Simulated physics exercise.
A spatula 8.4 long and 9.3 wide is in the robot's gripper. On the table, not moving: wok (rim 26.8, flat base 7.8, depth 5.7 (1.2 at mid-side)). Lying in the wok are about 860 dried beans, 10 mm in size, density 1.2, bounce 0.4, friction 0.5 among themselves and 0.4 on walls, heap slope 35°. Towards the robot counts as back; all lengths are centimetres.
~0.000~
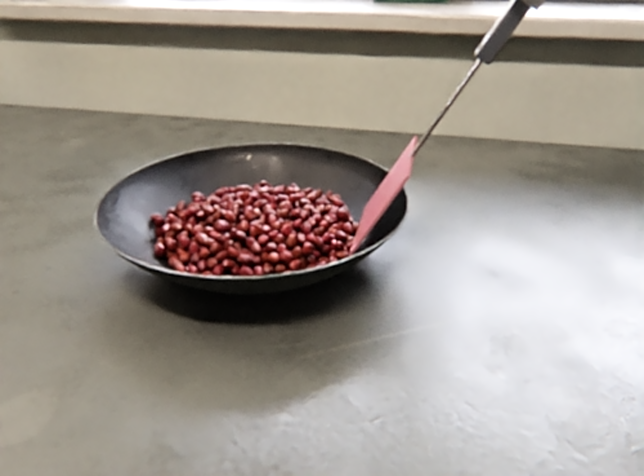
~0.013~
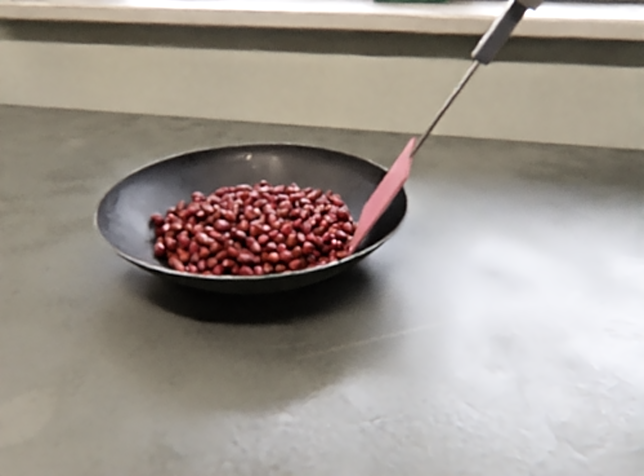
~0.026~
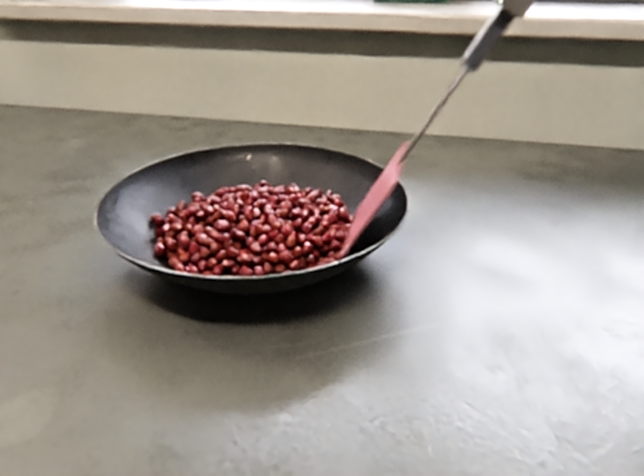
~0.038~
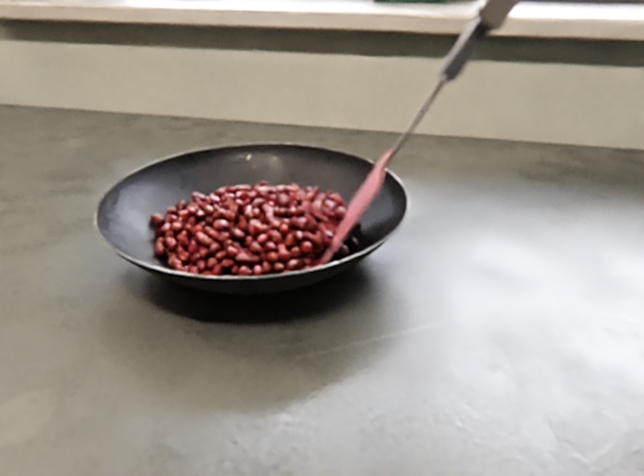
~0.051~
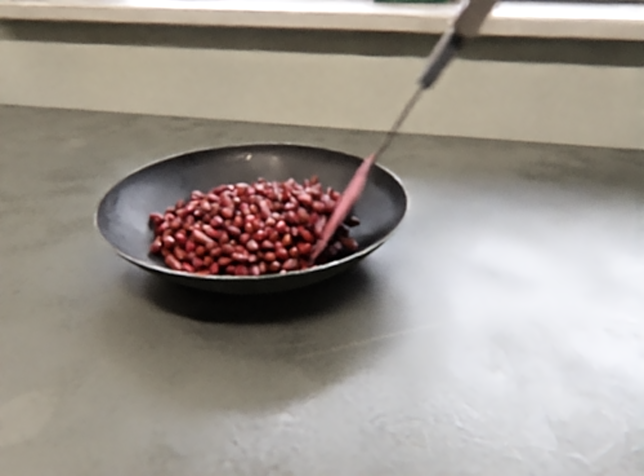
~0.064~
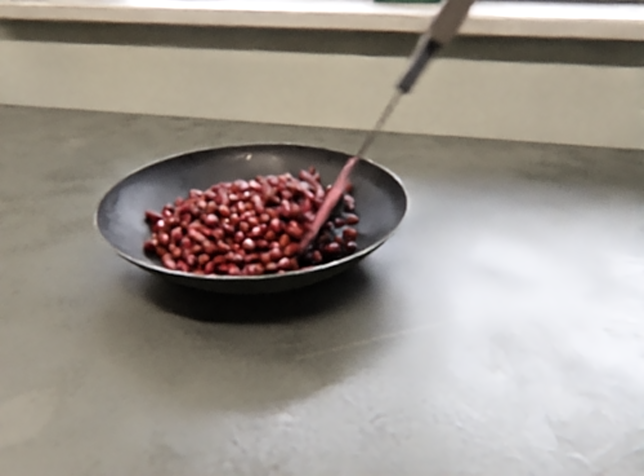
A dark wok of red beans sitting still on a grey table while a pink spatula slides left through the heap, pushing beans up slightly.
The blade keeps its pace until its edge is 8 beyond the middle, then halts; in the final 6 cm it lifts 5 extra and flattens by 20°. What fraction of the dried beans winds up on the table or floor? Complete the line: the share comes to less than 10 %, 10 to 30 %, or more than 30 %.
The share comes to more than 30 %.
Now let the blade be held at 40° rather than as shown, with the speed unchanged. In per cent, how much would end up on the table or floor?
In that case some 35 per cent.
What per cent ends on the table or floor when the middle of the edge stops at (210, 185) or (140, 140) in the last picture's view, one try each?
Some 20 and 50 per cent.
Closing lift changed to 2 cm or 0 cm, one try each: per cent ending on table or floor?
Estimates, in order: 45 % then 35 %.
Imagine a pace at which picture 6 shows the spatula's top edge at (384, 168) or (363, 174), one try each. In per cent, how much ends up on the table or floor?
20 % and 35 %.
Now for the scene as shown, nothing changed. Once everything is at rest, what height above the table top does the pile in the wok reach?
Peak at rest, approximately 5.5 centimetres.
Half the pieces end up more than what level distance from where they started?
Roughly 7 cm.
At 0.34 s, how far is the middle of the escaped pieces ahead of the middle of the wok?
Roughly 26 cm.
By 0.09 s, sloping 61°, highest piece 9 above the table; 859 in the wok.
By 0.13 s, sloping 55°, highest piece 10 above the table; 859 in the wok.
By 0.34 s, sloping 41°, highest piece 22 above the table; 518 in the wok, 128 on the table or floor, 213 on the blade or in flight.
By 1.39 s, sloping 41°, highest piece 5 above the table; 517 in the wok, 342 on the table or floor.
Final count, 517 in the wok, 342 on the table or floor. That is 40 % on the table or floor.
